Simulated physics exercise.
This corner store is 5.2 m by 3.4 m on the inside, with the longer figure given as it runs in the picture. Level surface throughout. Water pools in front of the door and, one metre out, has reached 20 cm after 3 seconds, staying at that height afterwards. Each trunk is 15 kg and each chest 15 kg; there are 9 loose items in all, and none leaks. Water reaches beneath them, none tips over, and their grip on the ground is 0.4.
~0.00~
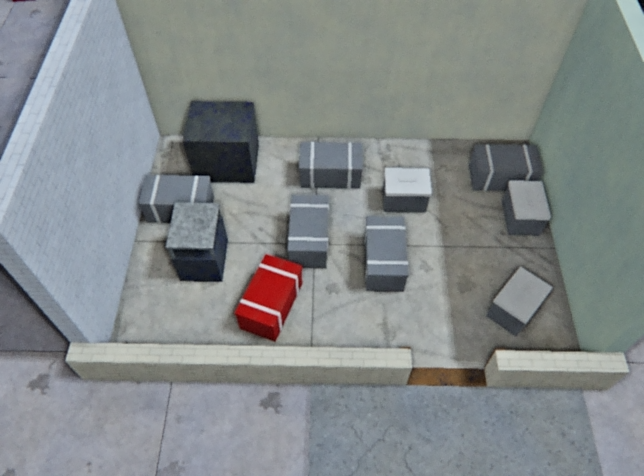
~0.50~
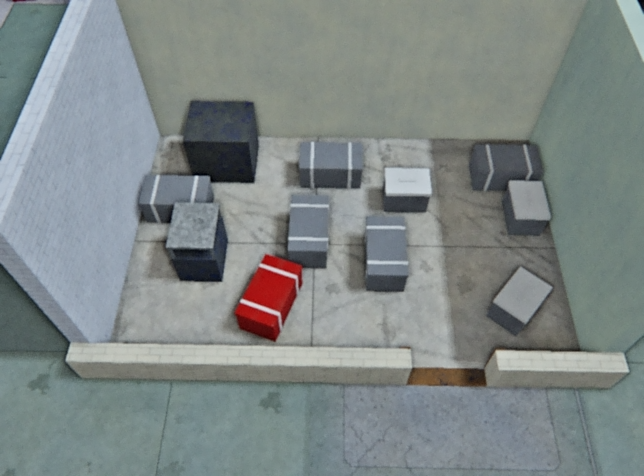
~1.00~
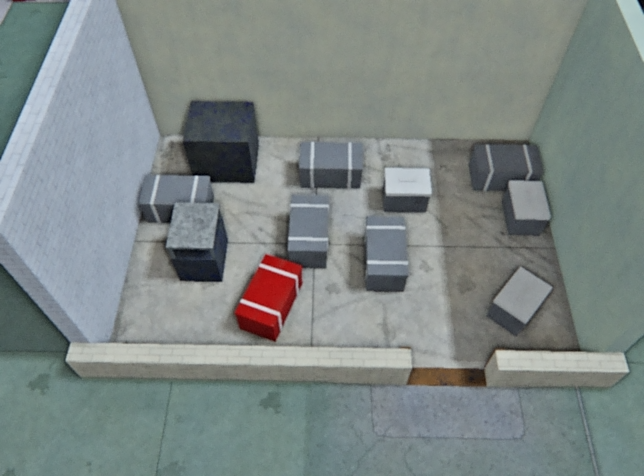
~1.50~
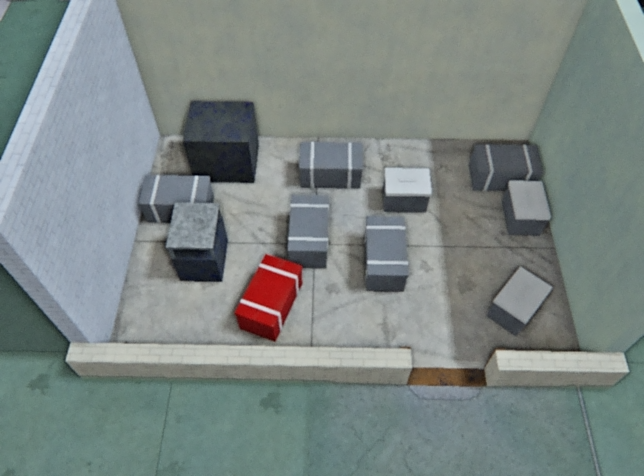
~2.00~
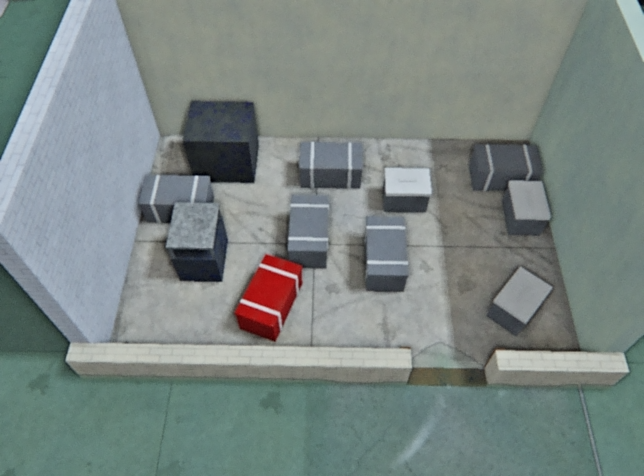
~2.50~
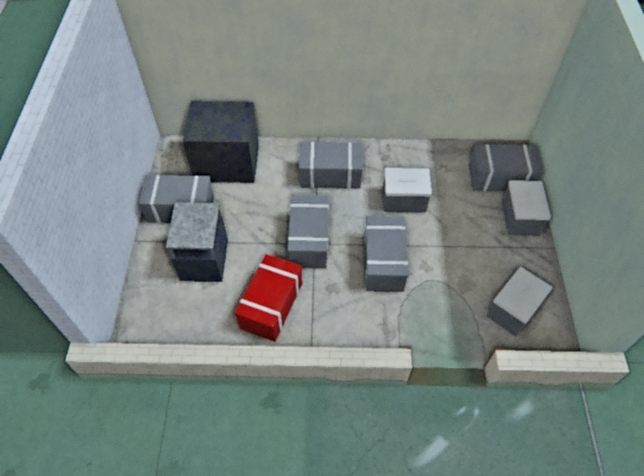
Greenish water spread across the pavement in front of a walled store, then slipped through the doorway gap and onto the floor inside, while the red trunk and the grey boxes all stayed still.
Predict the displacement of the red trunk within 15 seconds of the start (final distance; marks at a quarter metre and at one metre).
The red trunk: A small drift.
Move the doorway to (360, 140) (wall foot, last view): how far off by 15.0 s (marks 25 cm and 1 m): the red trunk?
So the red trunk is well away by then.
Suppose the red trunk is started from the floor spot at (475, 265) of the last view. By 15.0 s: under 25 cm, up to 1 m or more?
What happens is it gets pushed a long way.
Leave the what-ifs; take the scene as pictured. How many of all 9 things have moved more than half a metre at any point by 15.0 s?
The number is 8.
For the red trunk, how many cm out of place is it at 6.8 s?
Around 0 centimetres.
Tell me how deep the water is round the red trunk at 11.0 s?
Depth: About 3 cm.
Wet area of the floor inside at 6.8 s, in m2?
Some 12 m2.
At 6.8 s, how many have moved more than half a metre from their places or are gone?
By then the count is 3.
After 3.5 s the red trunk is near (269, 289), 0.0 m from its start, aground; 0 afloat.
After 6.8 s the red trunk is near (269, 289), 0.0 m from its start, aground; 2 afloat.
After 11.0 s the red trunk is near (269, 291), 0.0 m from its start, aground; 8 afloat.
After 15.0 s the red trunk is near (331, 312), 0.7 m from its start, afloat; 9 afloat.
